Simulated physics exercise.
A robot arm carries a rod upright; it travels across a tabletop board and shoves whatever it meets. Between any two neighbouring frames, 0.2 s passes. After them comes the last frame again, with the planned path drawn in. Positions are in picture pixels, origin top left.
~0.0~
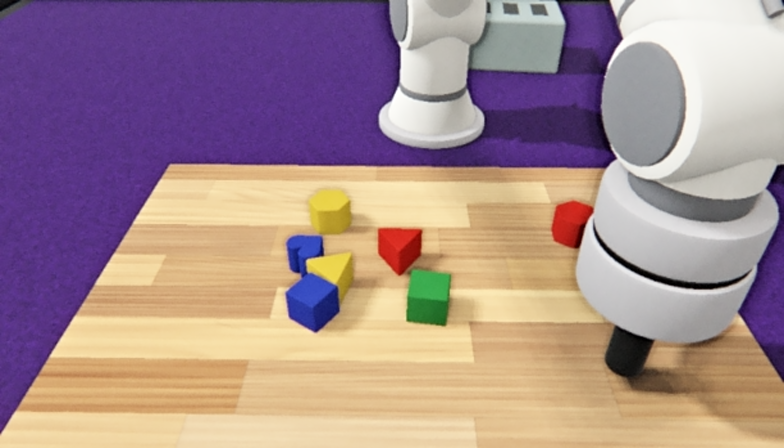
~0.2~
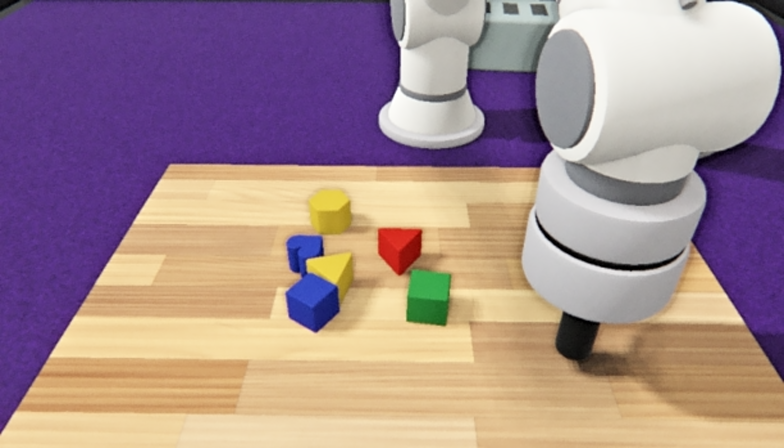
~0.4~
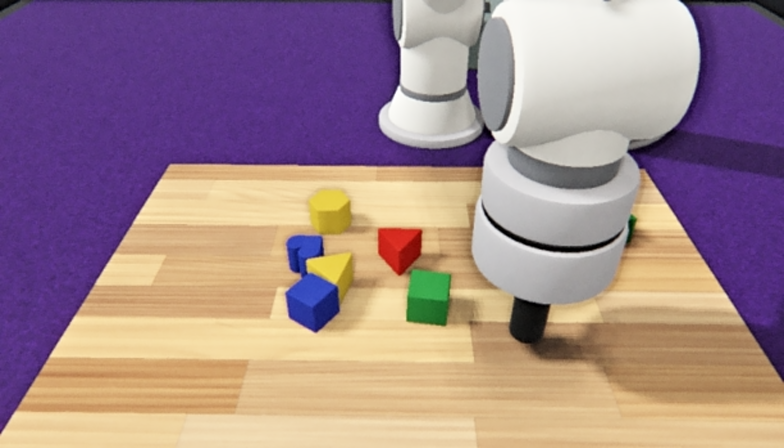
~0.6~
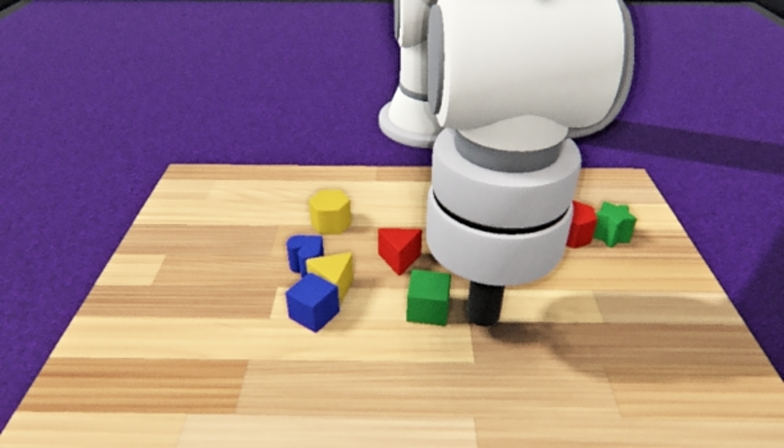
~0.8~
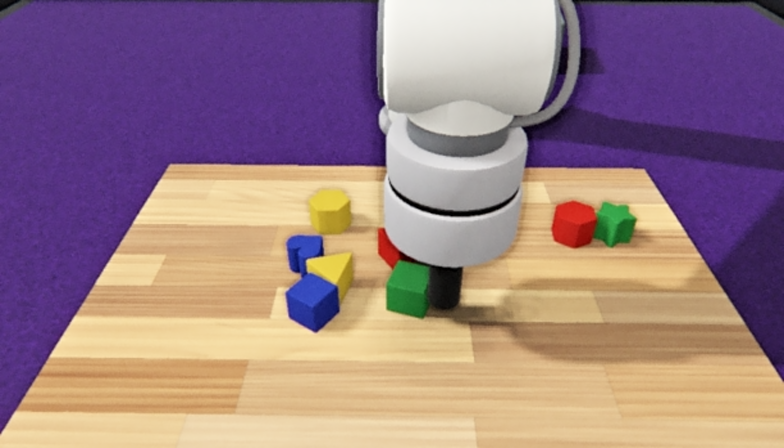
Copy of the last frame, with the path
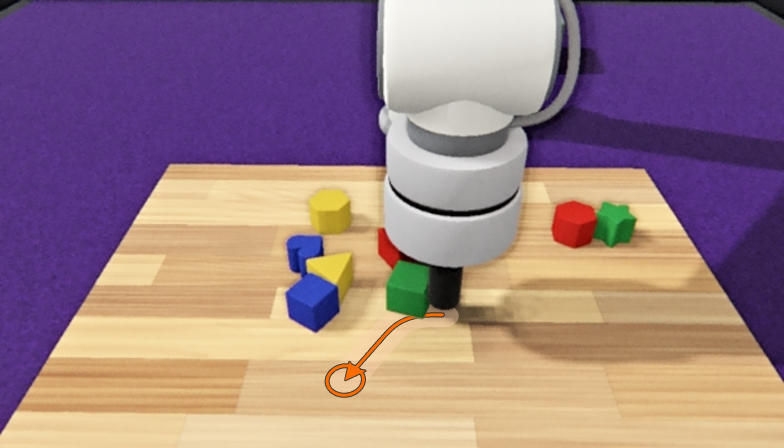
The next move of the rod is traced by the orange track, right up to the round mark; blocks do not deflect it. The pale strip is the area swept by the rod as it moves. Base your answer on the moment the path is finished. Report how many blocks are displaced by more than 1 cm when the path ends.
Counting only shifts above 1 cm, I get one block.
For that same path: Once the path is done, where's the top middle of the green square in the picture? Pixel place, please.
It sits at (388, 271).
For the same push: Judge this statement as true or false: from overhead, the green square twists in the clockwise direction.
True.
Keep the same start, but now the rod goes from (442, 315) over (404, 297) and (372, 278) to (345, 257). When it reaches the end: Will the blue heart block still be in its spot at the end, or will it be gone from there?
It is no longer where it was.
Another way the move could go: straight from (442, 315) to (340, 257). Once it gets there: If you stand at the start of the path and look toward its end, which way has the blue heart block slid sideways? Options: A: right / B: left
The correct letter is B.
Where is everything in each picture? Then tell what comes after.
Tip of the rod at (623, 365), middles of tops, blue square at (311, 288), green square at (430, 284), in the first frame.
Rod at (573, 349), nothing pushed, in the second frame.
Rod at (526, 333), nothing pushed, in the third frame.
Rod at (483, 317), nothing pushed, in the fourth frame.
Rod at (444, 300), blue square at (311, 288), green square at (411, 275), in the fifth frame.
The line goes from (442, 315) by way of (401, 322) and (373, 348) to (345, 380).
On the path given first. One third of the way, rod at (399, 308); green square at (388, 271), turned 45° clockwise.
Two thirds of the way, rod at (372, 334); green square at (388, 271), turned 45° clockwise.
At the end, rod at (344, 365); blue square unmoved; green square at (388, 271), turned 45° clockwise.
